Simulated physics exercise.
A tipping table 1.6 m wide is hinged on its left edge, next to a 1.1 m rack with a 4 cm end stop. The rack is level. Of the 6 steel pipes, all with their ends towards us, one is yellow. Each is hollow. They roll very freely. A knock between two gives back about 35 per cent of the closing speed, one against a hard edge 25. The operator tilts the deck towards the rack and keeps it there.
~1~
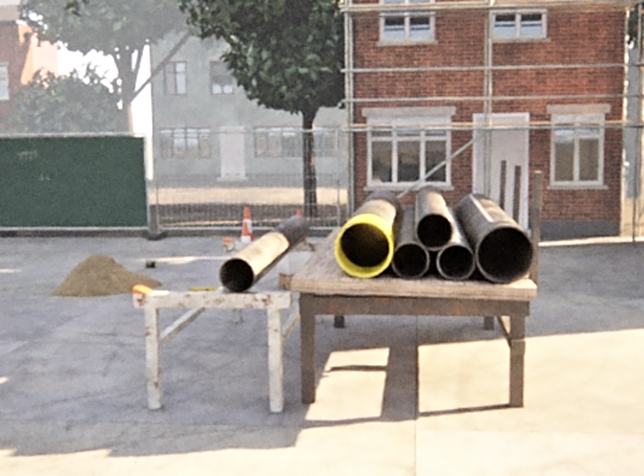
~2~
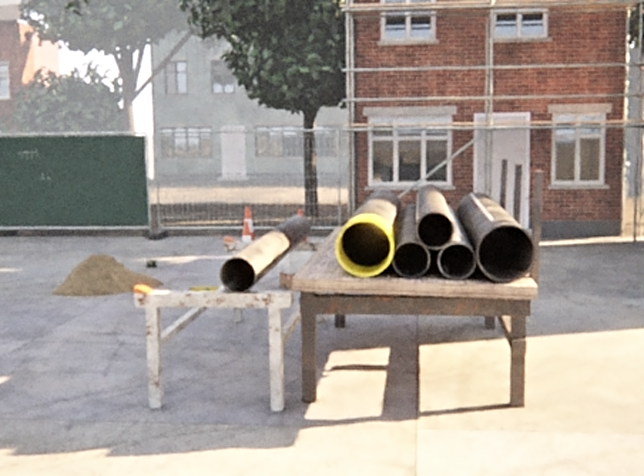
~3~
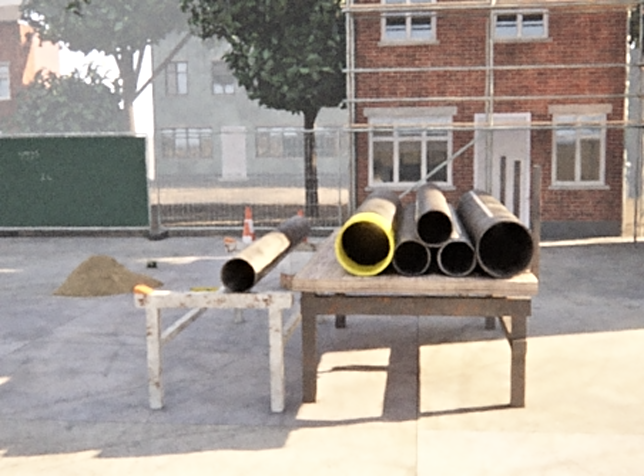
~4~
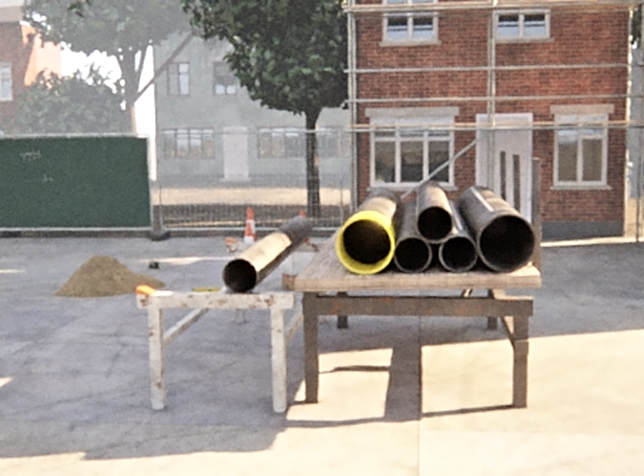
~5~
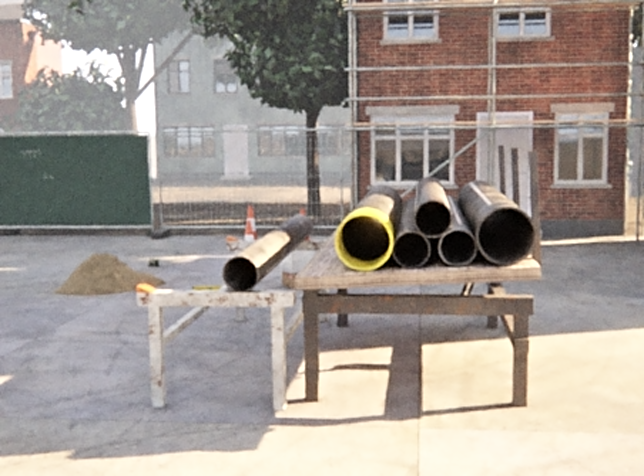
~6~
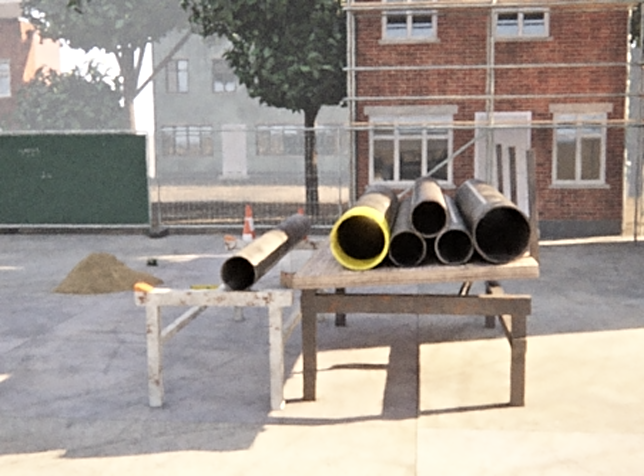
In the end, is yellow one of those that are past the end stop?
Yellow is held back.
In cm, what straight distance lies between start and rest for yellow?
Moved: Yellow 150.
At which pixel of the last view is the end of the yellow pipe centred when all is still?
Around (153, 263).
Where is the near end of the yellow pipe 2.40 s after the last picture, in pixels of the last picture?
Around (222, 264).
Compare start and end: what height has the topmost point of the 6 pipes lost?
Some 5 cm lower.
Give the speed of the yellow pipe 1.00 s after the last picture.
About 0.5 m/s.
Then, 1.0 s past the sixth picture, yellow is on the deck, 20 cm from the hinge, rolling left; 0 of 6 over the stop.
Then, 2.4 s past the sixth picture, yellow is on the rack, 65 cm from the rack's far end, rolling left; 0 of 6 over the stop.
Then, 4.0 s past the sixth picture, yellow is on the rack, 25 cm from the rack's far end, rolling left; 1 of 6 over the stop.
Finally (5.7 s after the last picture), yellow is on the rack, 15 cm from the rack's far end; 1 of 6 over the stop.
